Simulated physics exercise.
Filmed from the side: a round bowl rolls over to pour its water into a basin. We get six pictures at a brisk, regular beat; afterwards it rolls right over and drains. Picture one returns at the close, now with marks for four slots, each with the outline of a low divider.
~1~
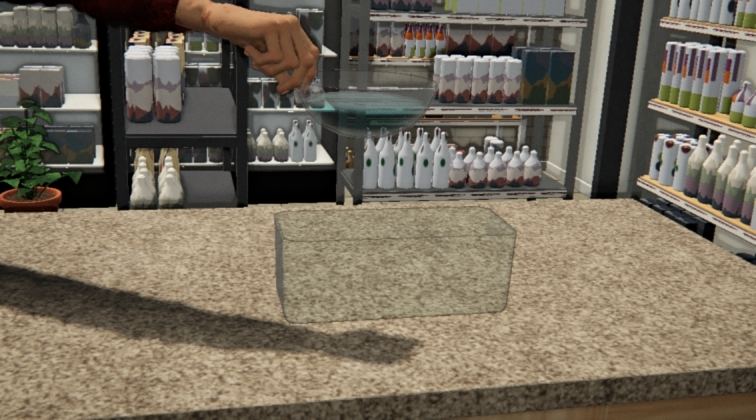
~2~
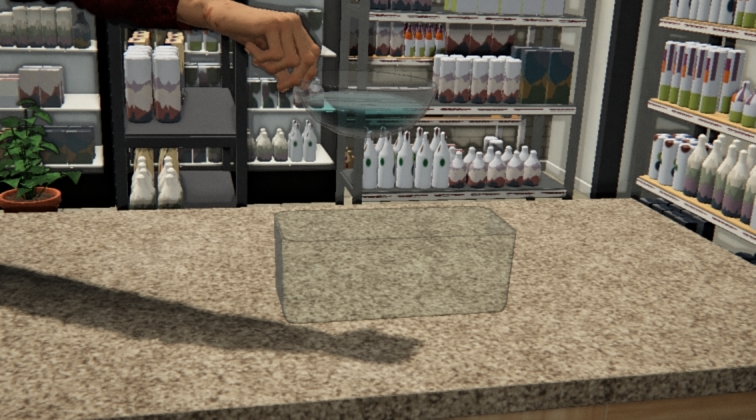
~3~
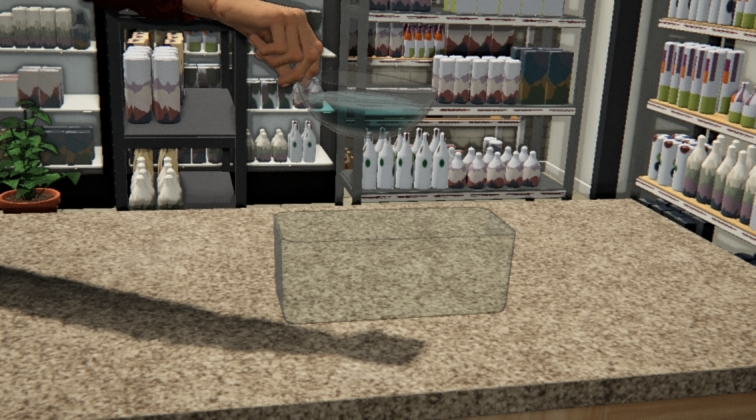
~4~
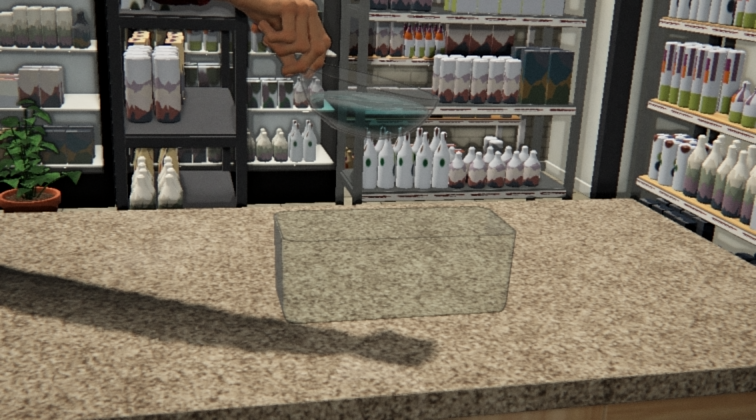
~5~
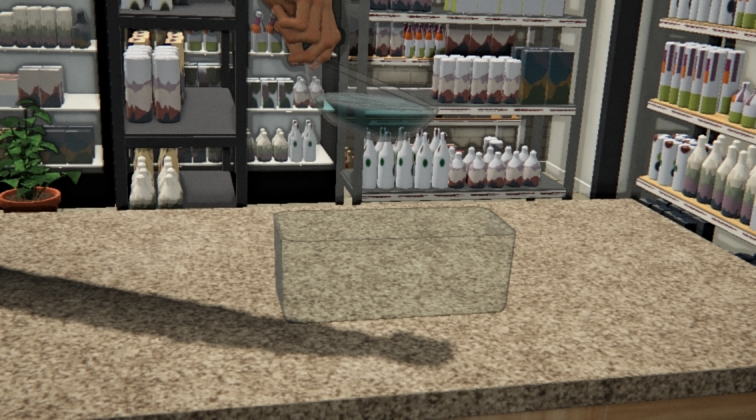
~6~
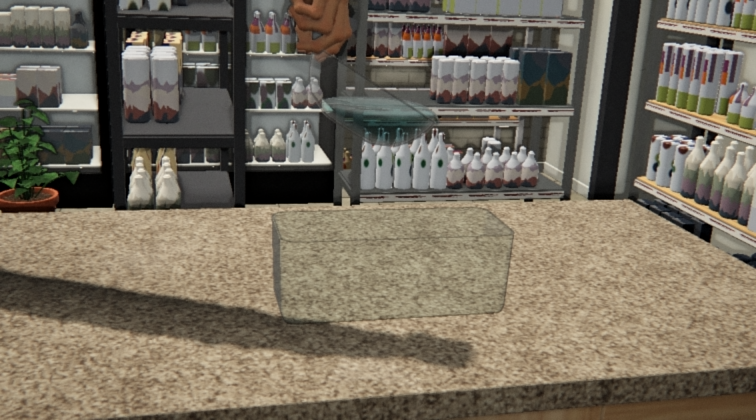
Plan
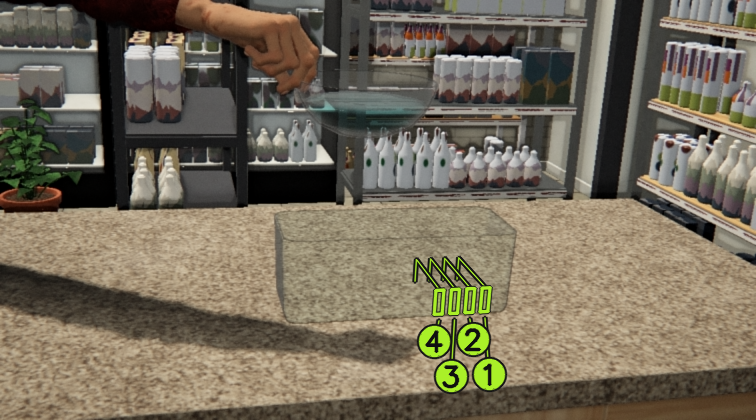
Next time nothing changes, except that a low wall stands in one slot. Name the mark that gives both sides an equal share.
3 works best here.
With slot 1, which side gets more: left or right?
The left one.
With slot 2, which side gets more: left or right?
The left one.
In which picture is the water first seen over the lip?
In picture 6.
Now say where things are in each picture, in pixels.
The first frame shows upright, lip at (433, 80); basin from (283, 322) to (505, 310); nothing has left yet.
The second frame shows upright, lip at (432, 81); nothing has left yet.
The third frame shows tipped about 5°, lip at (433, 87); nothing has left yet.
The fourth frame shows tipped about 12°, lip at (435, 94); nothing has left yet.
The fifth frame shows tipped about 20°, lip at (434, 105); nothing has left yet.
The sixth frame shows tipped about 31°, lip at (431, 118); water is over the lip, down to (431, 118).
In lime, 1 at (484, 317); 2 at (469, 318); 3 at (454, 319); 4 at (439, 320).
If 1 is chosen, about 79 % ends left of the wall and 19 % right of it.
If 2 is chosen, about 64 % ends left of the wall and 34 % right of it.
If 3 is chosen, about 50 % ends left of the wall and 49 % right of it.
If 4 is chosen, about 35 % ends left of the wall and 64 % right of it.
